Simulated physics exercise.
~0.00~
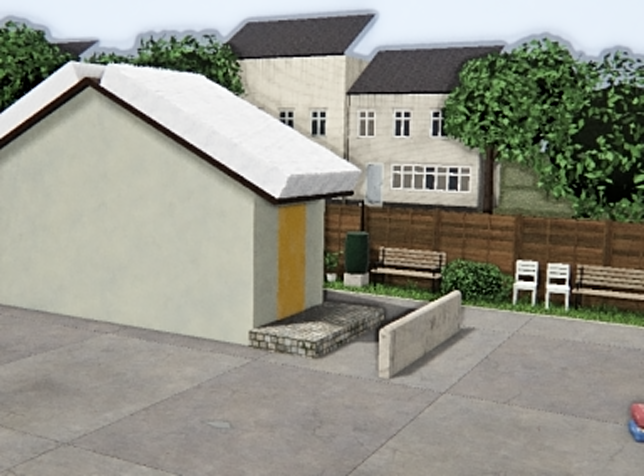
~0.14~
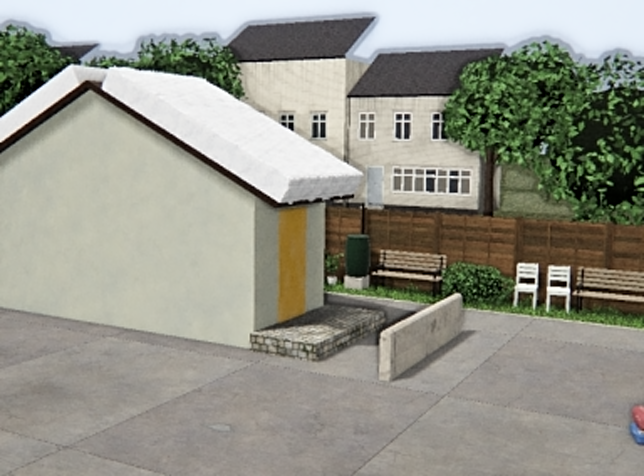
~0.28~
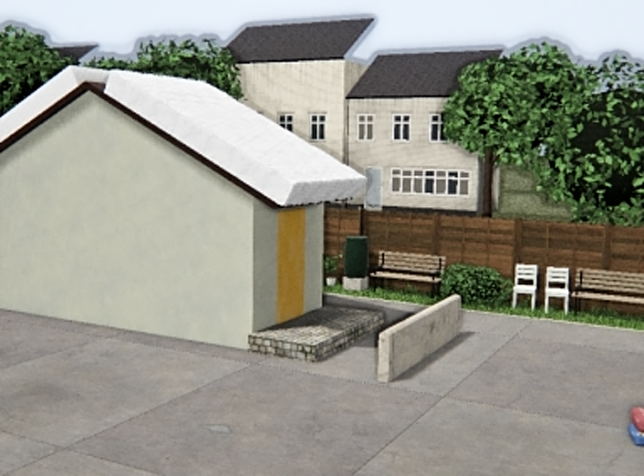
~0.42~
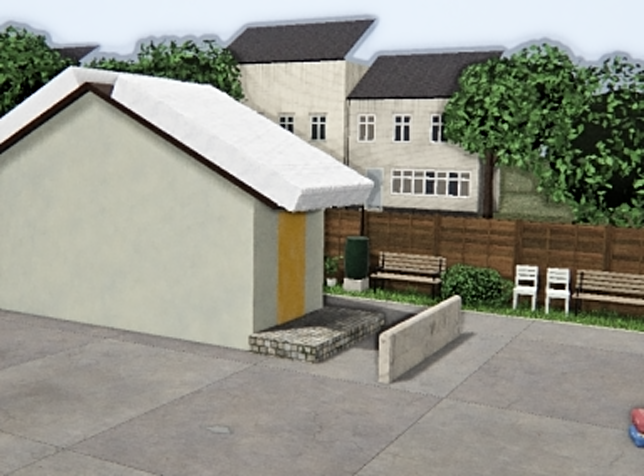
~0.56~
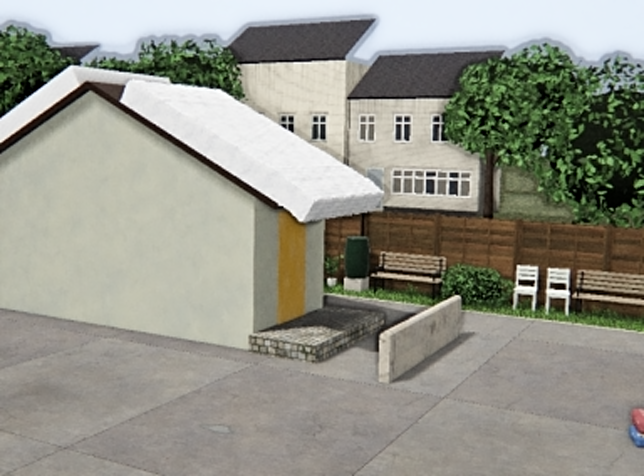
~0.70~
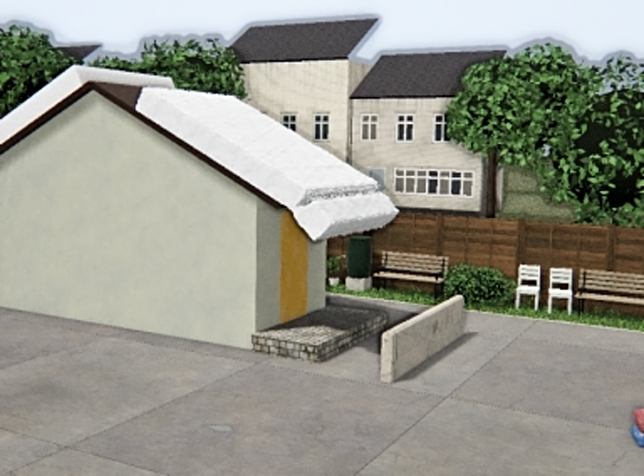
In a paved yard with benches and white chairs along a wooden fence, a thick layer of snow covers the roof of a pale building with a yellow door. The snow creeps slowly down the right slope, then slides farther over the eaves, its overhanging edge sagging and cracking.
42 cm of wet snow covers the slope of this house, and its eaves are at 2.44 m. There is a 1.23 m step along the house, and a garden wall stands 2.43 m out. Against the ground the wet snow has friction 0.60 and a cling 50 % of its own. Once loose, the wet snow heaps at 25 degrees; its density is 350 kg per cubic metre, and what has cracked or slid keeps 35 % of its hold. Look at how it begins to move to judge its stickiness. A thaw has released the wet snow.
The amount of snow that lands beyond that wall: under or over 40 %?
It ends exceeding 40 %.
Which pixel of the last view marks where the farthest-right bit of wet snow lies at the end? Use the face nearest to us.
It shows up near (620, 411) in the last picture.
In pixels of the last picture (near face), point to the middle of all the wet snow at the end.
It comes out near (424, 363), give or take.
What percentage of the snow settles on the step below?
Something close to 1 in a hundred.
After 1.12 s, 70 % is still on the roof and 0 % is past the low wall.
After 1.61 s, 14 % is still on the roof and 8 % is past the low wall.
After 2.11 s, none is still on the roof and 48 % is past the low wall.
After 2.60 s, none is still on the roof and 48 % is past the low wall.
After 3.20 s, at the end, none is still on the roof and 48 % is past the low wall.
